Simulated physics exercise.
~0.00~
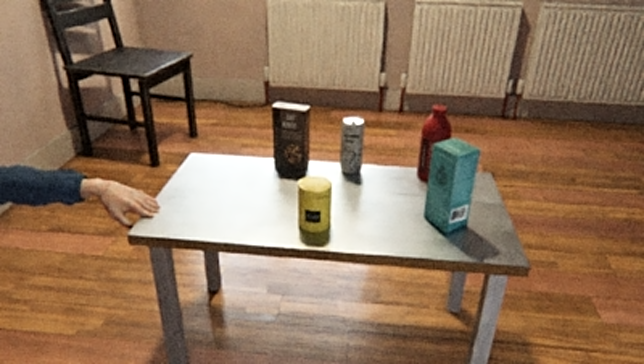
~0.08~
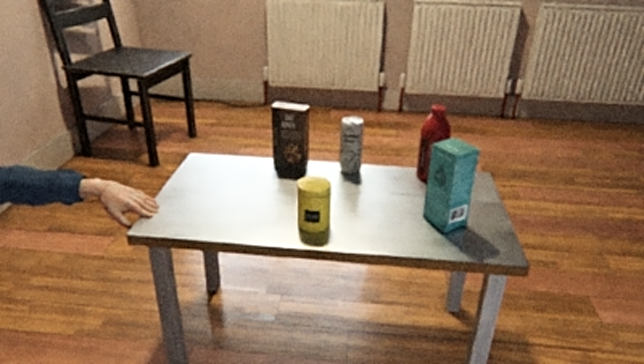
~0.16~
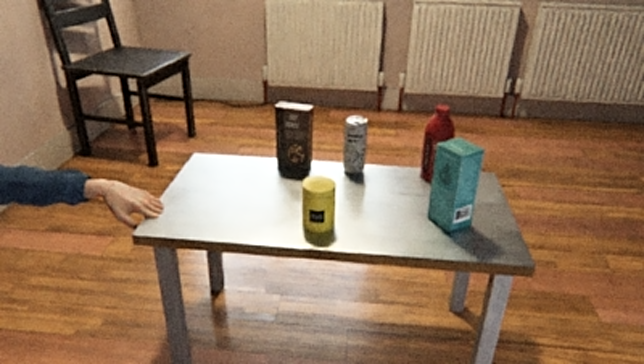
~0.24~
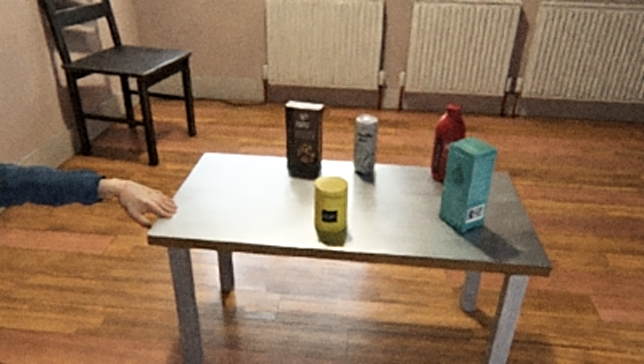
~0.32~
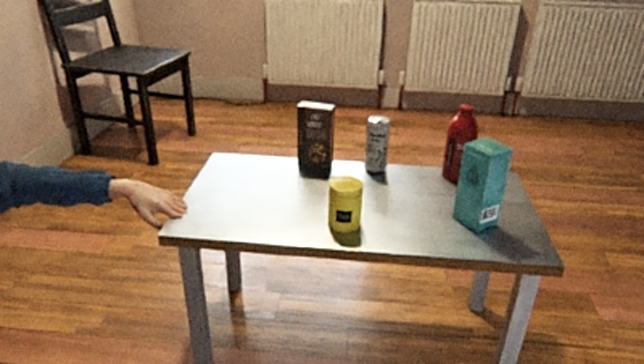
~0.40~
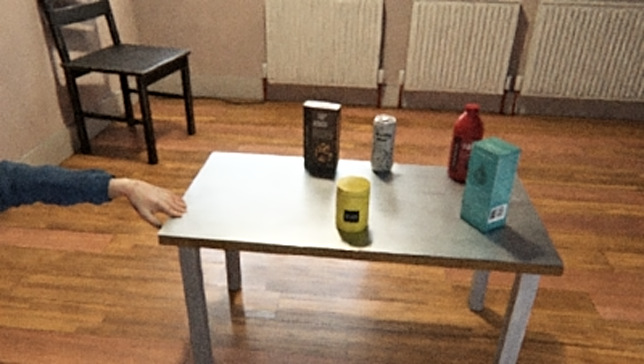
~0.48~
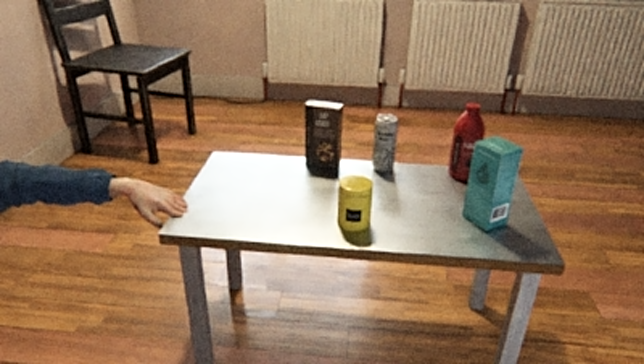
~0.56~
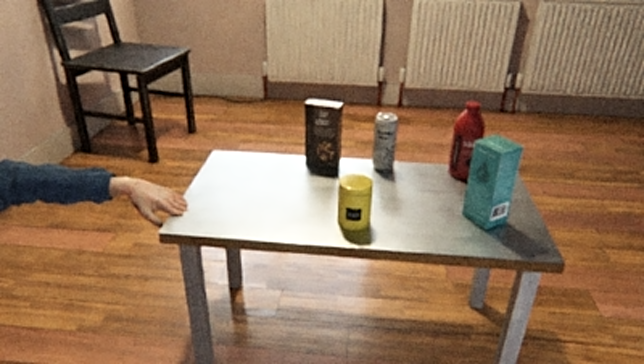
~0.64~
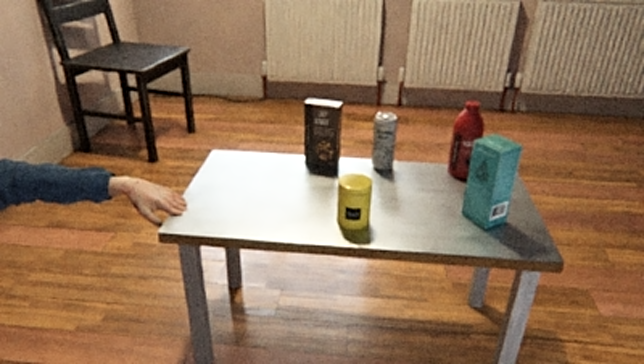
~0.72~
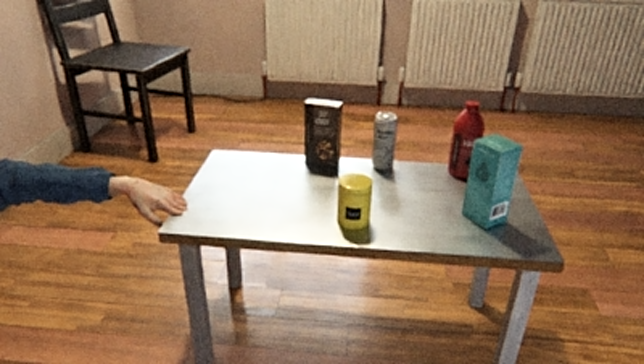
The clip opens on a light, silvery table standing on a wooden floor, with a brown packet, a white can, a red bottle, a turquoise carton and a yellow jar upright on its top. A hand in a blue sleeve rests on the table's left edge, while a dark chair and white radiators stand behind. After a brief pause, the table slides a short way to the right with the hand still on it, carrying all five items along. The table then stops, and everything stays upright. It ends with the table still and the hand resting on its edge.
